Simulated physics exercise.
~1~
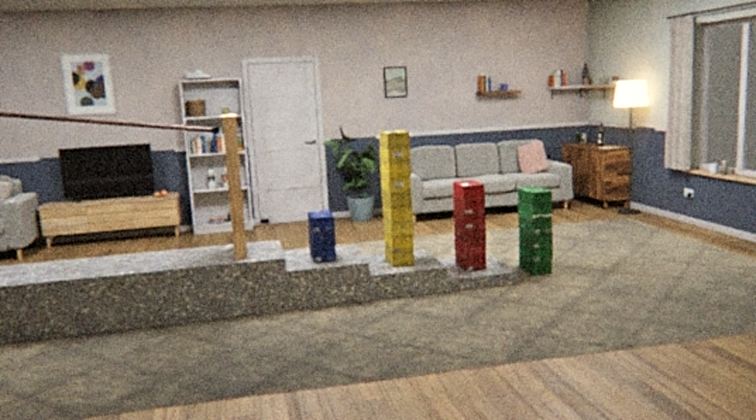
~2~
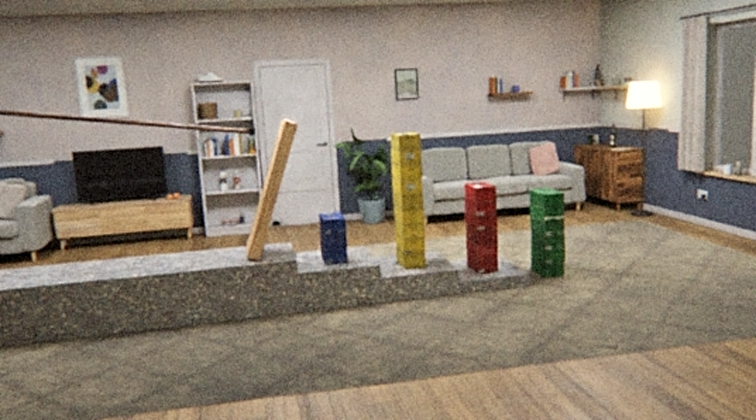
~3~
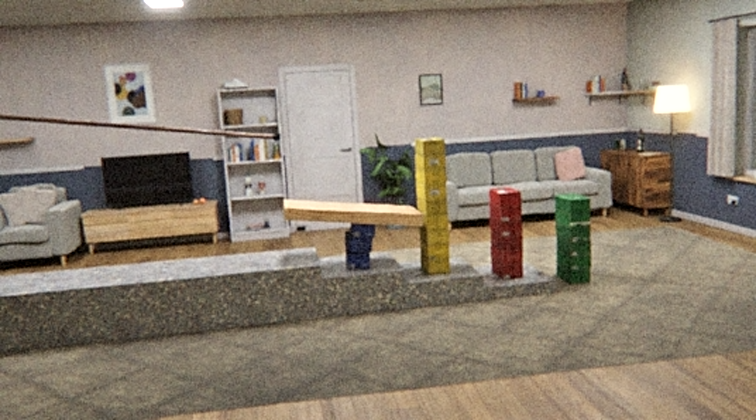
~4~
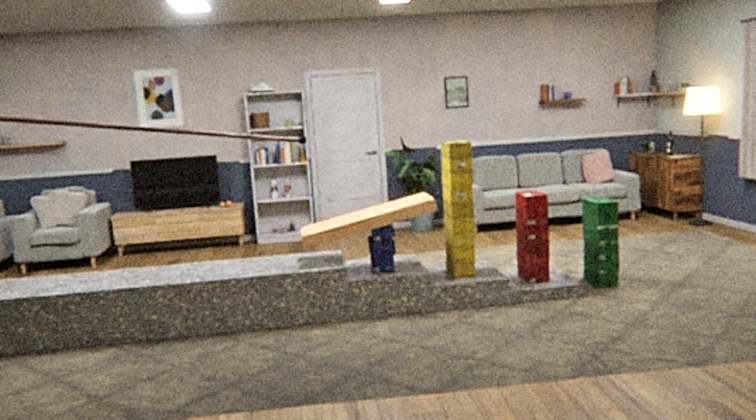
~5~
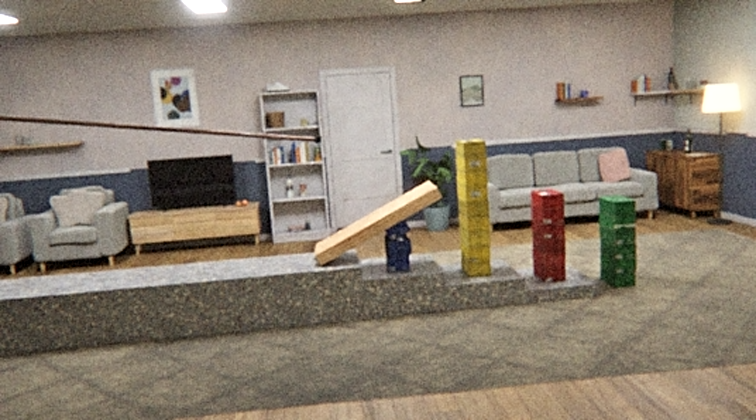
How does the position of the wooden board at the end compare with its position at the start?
At the start the board stands upright, while at the end it is on its side, slanted across the short blue pile.
